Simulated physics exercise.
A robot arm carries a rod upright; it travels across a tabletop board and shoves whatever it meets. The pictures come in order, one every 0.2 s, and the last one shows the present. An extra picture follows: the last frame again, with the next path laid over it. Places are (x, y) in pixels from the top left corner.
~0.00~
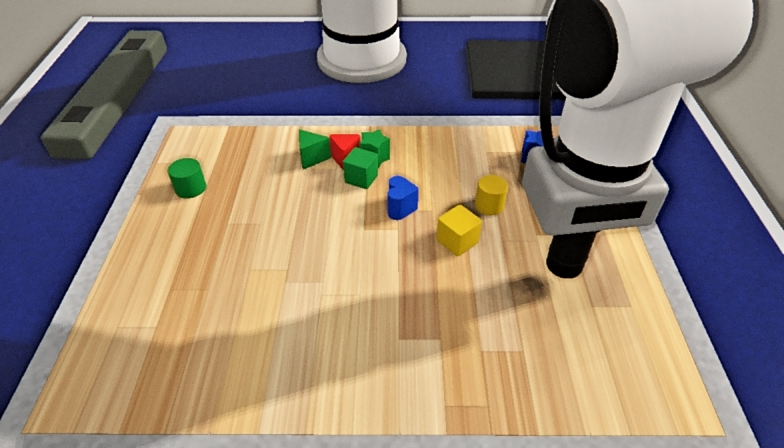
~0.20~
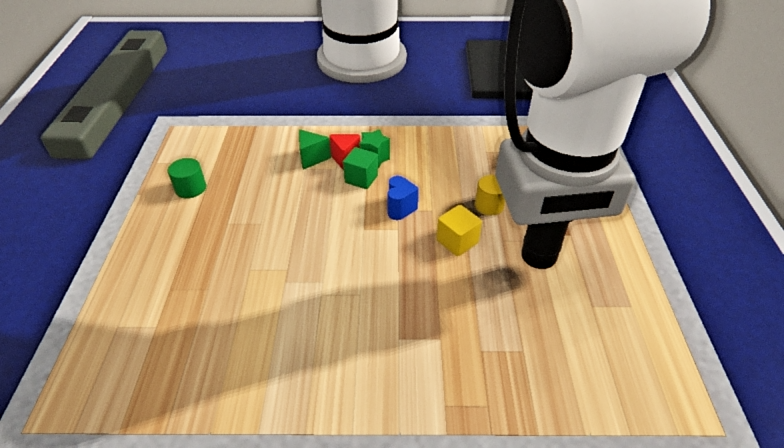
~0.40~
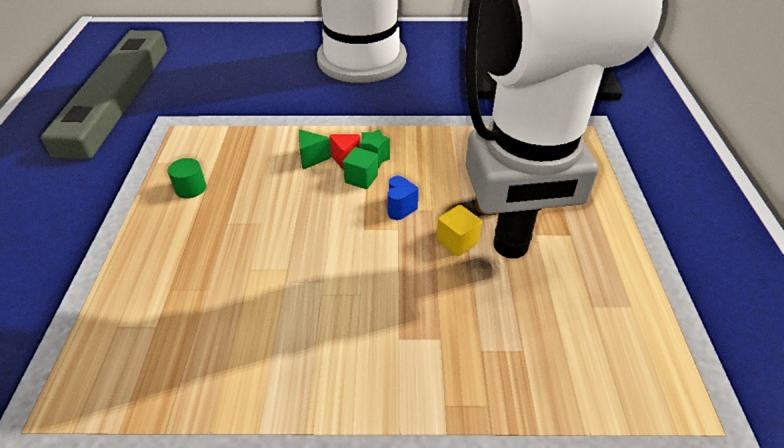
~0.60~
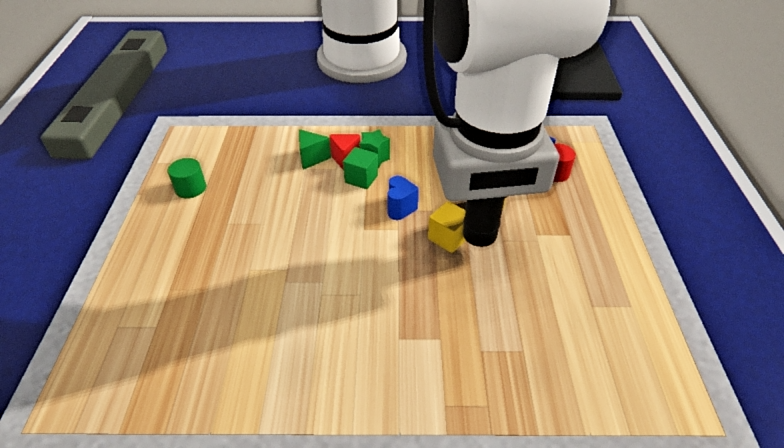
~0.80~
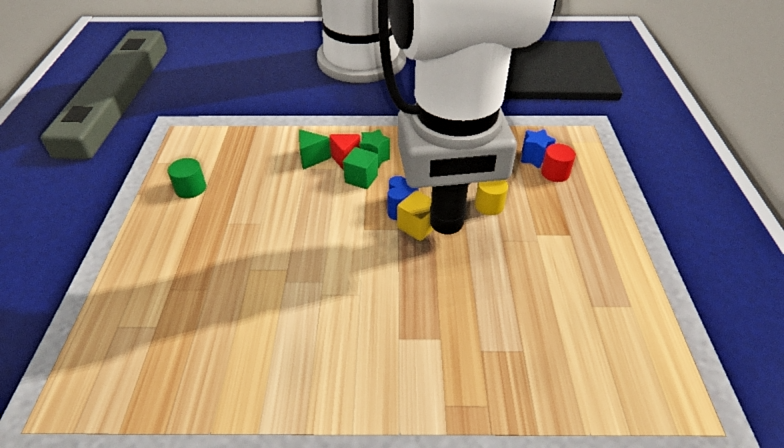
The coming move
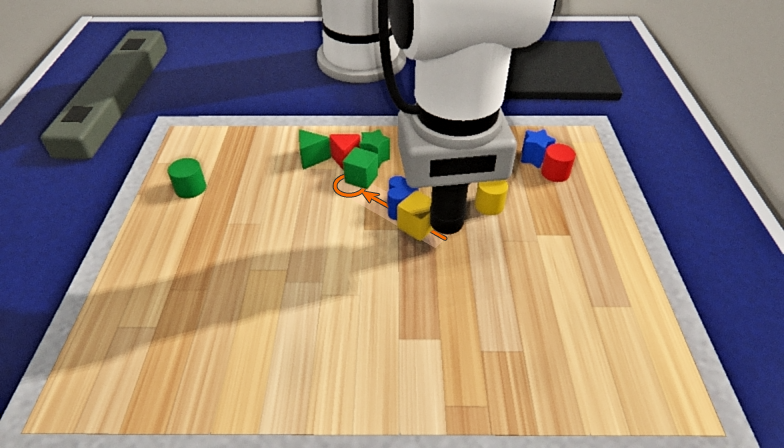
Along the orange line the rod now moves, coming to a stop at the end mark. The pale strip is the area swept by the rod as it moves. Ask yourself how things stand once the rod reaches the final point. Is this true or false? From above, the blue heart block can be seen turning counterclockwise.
True
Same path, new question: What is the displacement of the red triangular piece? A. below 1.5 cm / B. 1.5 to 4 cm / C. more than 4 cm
I choose B.
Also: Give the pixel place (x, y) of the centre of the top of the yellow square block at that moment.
I predict (321, 157).
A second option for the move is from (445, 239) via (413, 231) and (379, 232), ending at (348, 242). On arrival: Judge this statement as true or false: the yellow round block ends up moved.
My answer: False.
Drawn move, from (445, 239) directly to (350, 185).
On the path given first. One third of the way, rod at (411, 204); green square block at (352, 153), turned 15° clockwise; blue heart block at (370, 169); yellow square block at (385, 185).
Two thirds of the way, rod at (379, 186); green triangular piece at (303, 135), turned 40° anticlockwise; red triangular piece at (337, 124), turned 55° clockwise; green square block at (329, 138), turned 60° clockwise; blue heart block at (336, 156), turned 10° anticlockwise; yellow square block at (353, 169).
At the end, rod at (349, 170); green triangular piece at (295, 132); red triangular piece at (337, 123), turned 60° clockwise; green square block at (327, 136), turned 70° clockwise; blue heart block at (298, 149), turned 30° anticlockwise; yellow square block at (321, 157), turned 25° anticlockwise.
